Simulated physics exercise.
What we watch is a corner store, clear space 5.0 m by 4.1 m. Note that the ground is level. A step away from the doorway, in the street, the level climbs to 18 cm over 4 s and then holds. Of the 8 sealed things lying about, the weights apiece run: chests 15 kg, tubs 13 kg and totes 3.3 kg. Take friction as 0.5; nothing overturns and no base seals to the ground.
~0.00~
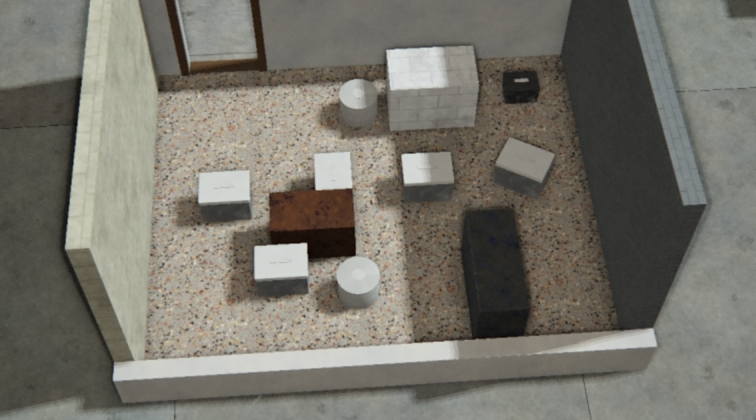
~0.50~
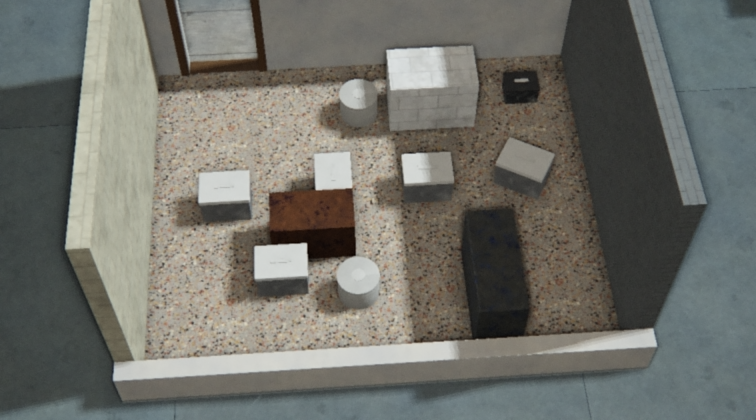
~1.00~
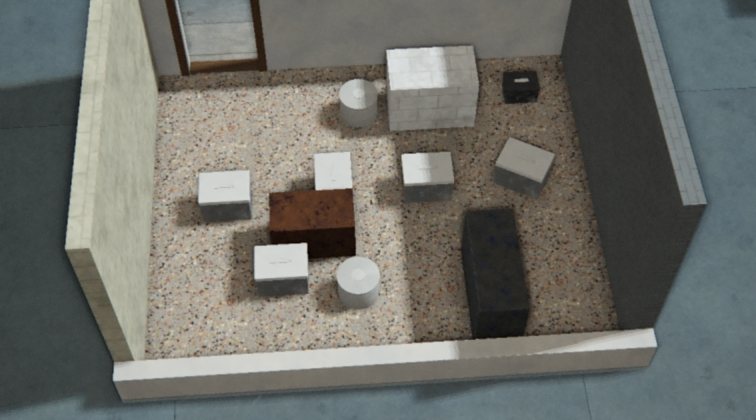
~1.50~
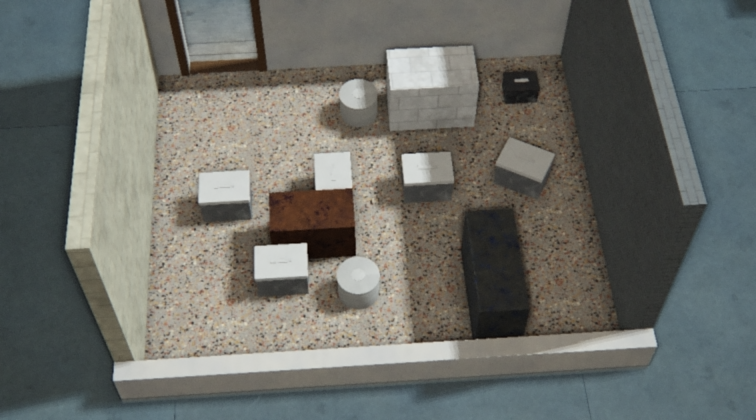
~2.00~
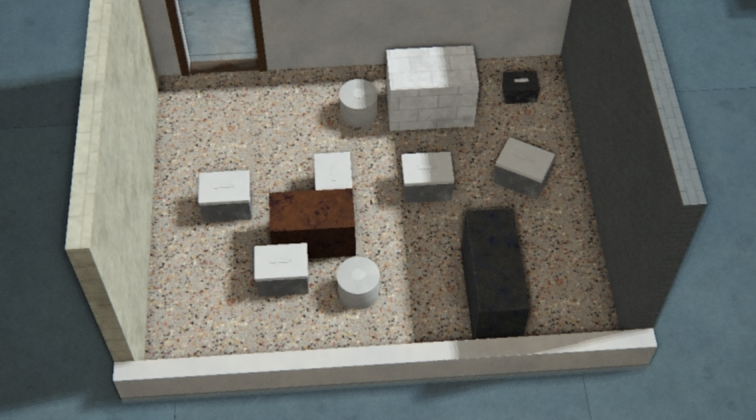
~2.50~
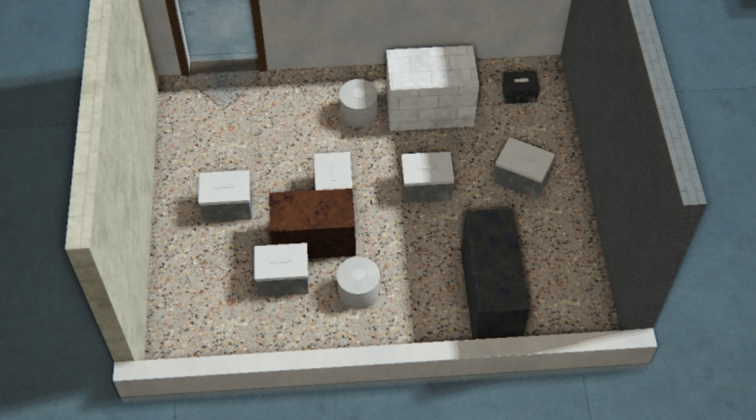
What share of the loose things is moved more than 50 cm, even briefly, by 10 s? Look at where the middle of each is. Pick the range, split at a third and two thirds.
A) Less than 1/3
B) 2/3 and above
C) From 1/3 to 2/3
A.
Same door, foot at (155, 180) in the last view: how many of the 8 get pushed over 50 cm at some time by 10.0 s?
Then 0 of them would.
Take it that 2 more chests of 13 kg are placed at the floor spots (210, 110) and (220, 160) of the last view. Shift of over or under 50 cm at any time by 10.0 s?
One by one: Above; above.
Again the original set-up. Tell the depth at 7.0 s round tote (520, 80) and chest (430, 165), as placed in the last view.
Roughly 0 and 1 cm.
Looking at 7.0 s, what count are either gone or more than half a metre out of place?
I make it 0.
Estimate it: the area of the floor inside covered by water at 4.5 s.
I'd estimate close to 4.5 m2.
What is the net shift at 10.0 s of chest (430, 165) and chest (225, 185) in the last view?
First 0 cm, then 200 cm.
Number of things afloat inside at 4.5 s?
I'd say 0 of them.
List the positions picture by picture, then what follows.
In the first frame, a chest at (526, 158), on the bottom; a chest at (224, 186) rests on the ground; 0.0 m2 under water; 0 of 8 have shifted.
In the second frame, a chest at (526, 158), on the bottom; a chest at (224, 186) rests on the ground; water covers 0.0 m2; 0 of 8 have shifted.
In the third frame, a chest at (526, 158) rests on the ground; a chest at (224, 186), on the bottom; water covers 0.0 m2; 0 of 8 have shifted.
In the fourth frame, a chest at (526, 158) rests on the ground; a chest at (224, 186) rests on the ground; 0.0 m2 under water; 0 of 8 have shifted.
In the fifth frame, a chest at (526, 158) rests on the ground; a chest at (224, 186), on the bottom; 0.0 m2 under water; 0 of 8 have shifted.
In the sixth frame, a chest at (526, 158), on the bottom; a chest at (224, 186) rests on the ground; 0.2 m2 under water; 0 of 8 have shifted.
After 3.5 s 0 of 8 are over 50 cm from their spots; 0 afloat.
After 4.5 s 0 of 8 are over 50 cm from their spots; 0 afloat.
After 7.0 s 0 of 8 are over 50 cm from their spots; 0 afloat.
After 10.0 s 1 of 8 are over 50 cm from their spots, and 1 have been at some point; 1 afloat.
